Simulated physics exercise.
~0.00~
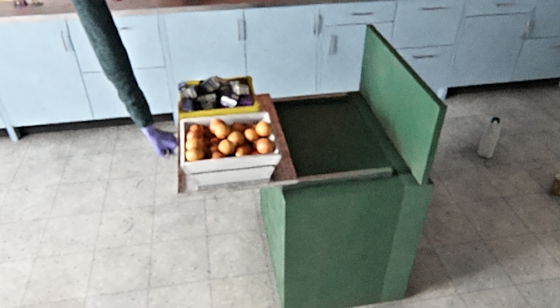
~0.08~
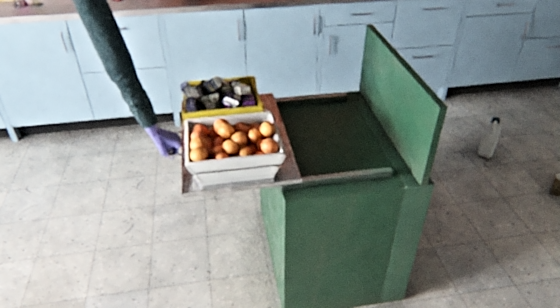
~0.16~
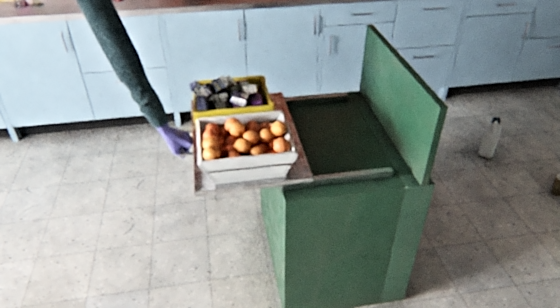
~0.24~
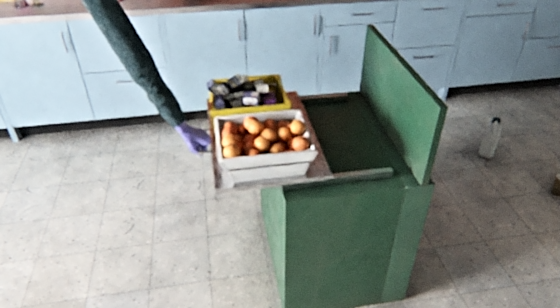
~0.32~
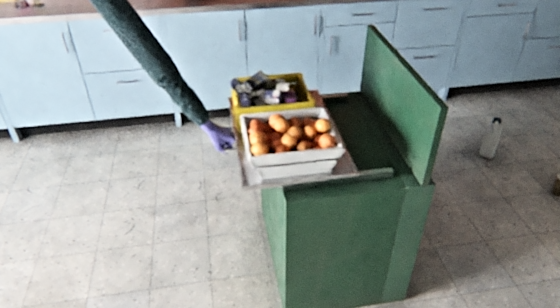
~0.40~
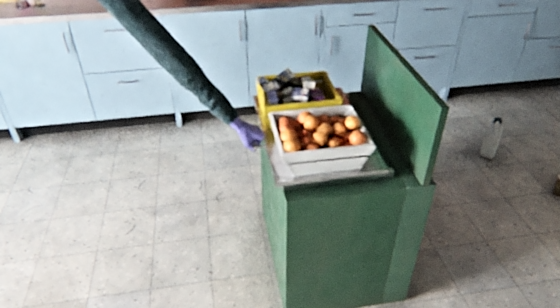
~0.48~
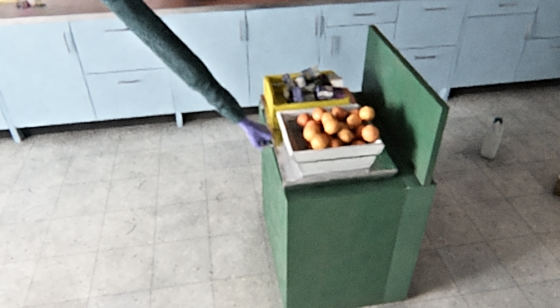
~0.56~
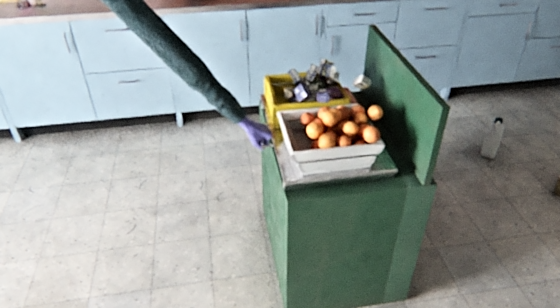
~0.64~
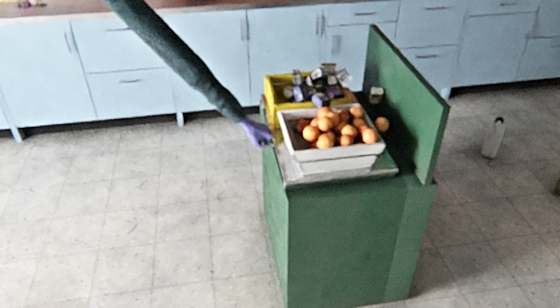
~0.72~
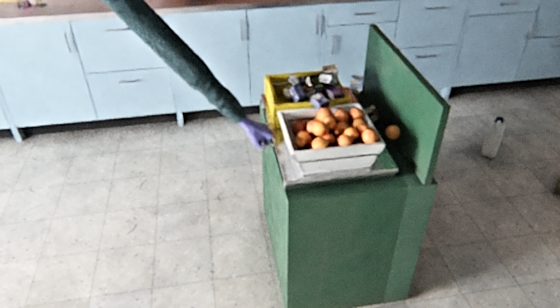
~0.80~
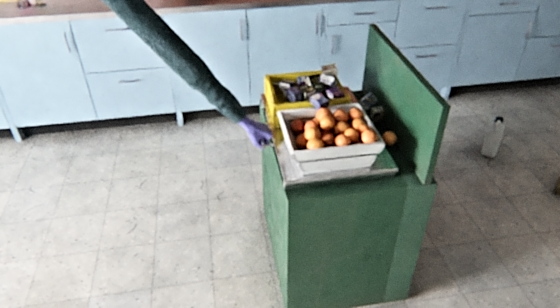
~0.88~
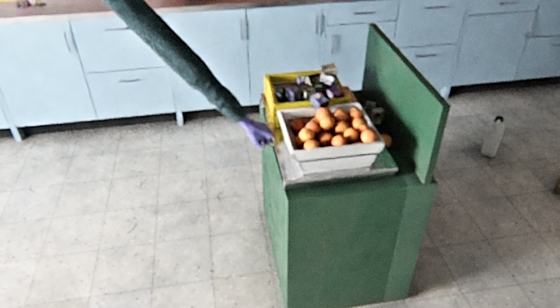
A white tray heaped with oranges and a yellow tray of small dark and pale cartons behind it sit on a shelf jutting left from a green cabinet, seen from above in a room with pale blue cupboards and a tiled floor. A green-sleeved arm with a purple hand pushes the shelf rightward, slowly and then faster, towards the upright green back panel. The shelf stops abruptly over the cabinet, and oranges and cartons lurch forward. One orange and a few cartons spill over towards the panel and drop beside it, while most stay in their trays, settled, as the hand remains at the shelf's edge.
